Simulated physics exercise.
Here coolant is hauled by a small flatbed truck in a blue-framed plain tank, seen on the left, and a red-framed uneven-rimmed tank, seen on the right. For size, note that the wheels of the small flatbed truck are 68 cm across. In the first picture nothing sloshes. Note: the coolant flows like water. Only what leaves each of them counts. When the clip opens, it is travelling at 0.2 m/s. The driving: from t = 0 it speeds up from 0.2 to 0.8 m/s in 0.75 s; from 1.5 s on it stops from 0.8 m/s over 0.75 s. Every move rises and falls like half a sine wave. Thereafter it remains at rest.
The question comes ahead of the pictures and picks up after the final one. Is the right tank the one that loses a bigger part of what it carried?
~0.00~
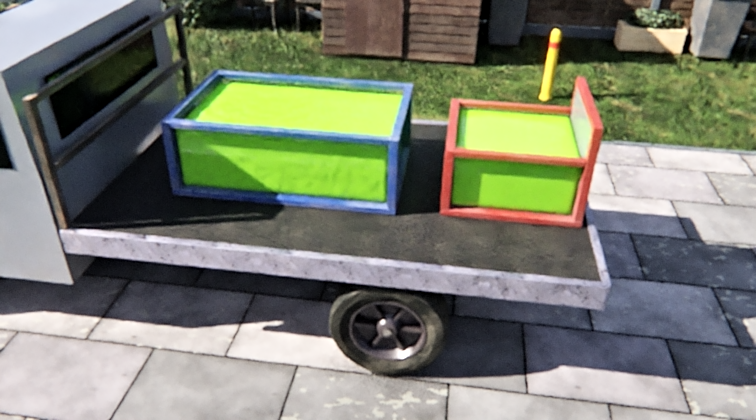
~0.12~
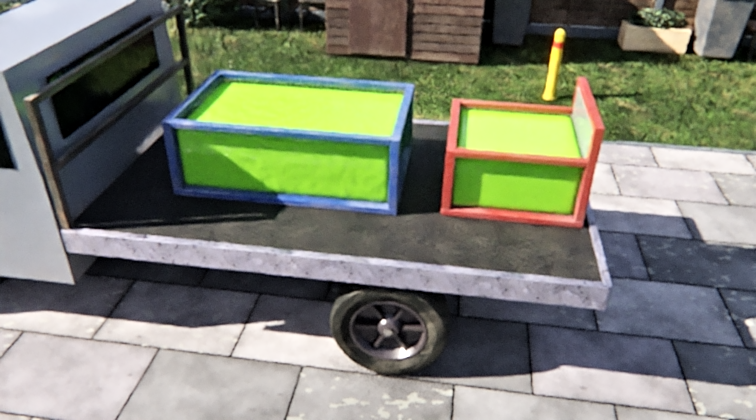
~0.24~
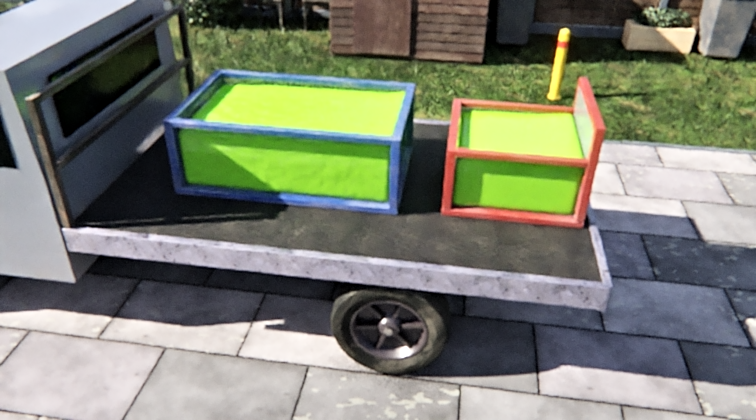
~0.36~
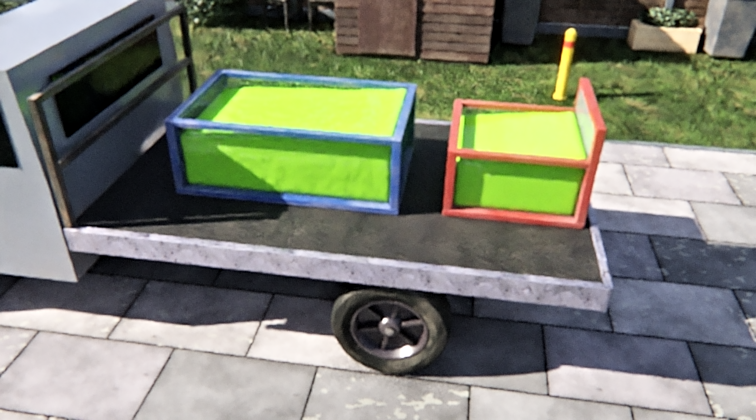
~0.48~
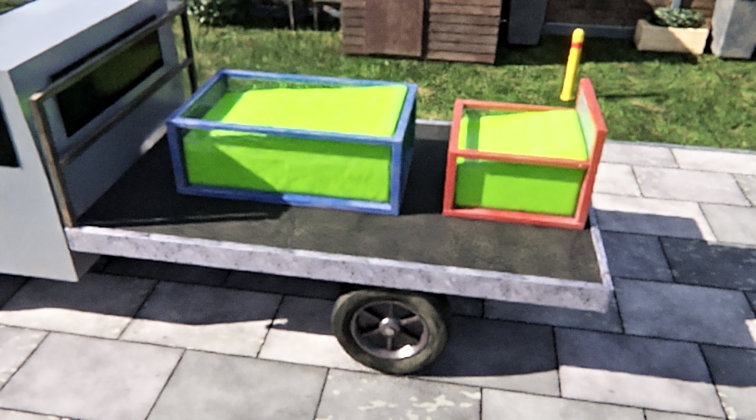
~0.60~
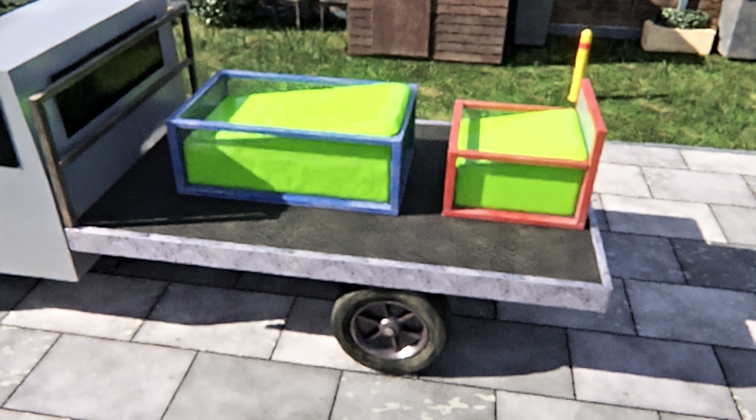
Yes.
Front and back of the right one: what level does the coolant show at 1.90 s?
Reading: About 40 cm in front, about 28 cm behind.
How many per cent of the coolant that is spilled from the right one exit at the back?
Fraction of spill: Roughly 0%.
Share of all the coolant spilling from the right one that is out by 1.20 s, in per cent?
I'd say some 0 percent by then.
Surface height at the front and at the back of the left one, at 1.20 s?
Front: 44 cm; back: 34 cm.
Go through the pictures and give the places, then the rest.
The first picture shows left tank, levels hidden; right tank, levels hidden; the front is on the left, levels are read along the near walls.
The second picture shows left tank, levels hidden; right tank, levels hidden.
The third picture shows left tank, levels hidden; right tank, levels hidden.
The fourth picture shows left tank, front level (196, 131), back level (382, 131); right tank, back level (572, 152).
The fifth picture shows left tank, front level (198, 134), back level (382, 127); right tank, front level (471, 159), back level (574, 149).
The sixth picture shows left tank, front level (198, 137), back level (382, 125); right tank, front level (470, 160), back level (573, 149).
After 1.20 s the left one has lost 1 per cent, over the back (front 44 cm, back 35 cm); the right one has lost nothing (front 39 cm, back 28 cm).
After 1.90 s the left one has lost 2 per cent, over the back and the front (front 41 cm, back 29 cm); the right one has lost 1 per cent, over the front and the near side (front 39 cm, back 28 cm).
After 2.80 s the left one has lost 2 per cent, over the back and the front (front 33 cm, back 38 cm); the right one has lost 6 per cent, over the front, a little elsewhere (front 24 cm, back 38 cm).
After 5.24 s the left one has lost 2 per cent, over the back and the front; the right one has lost 8 per cent, over the front, a little elsewhere.
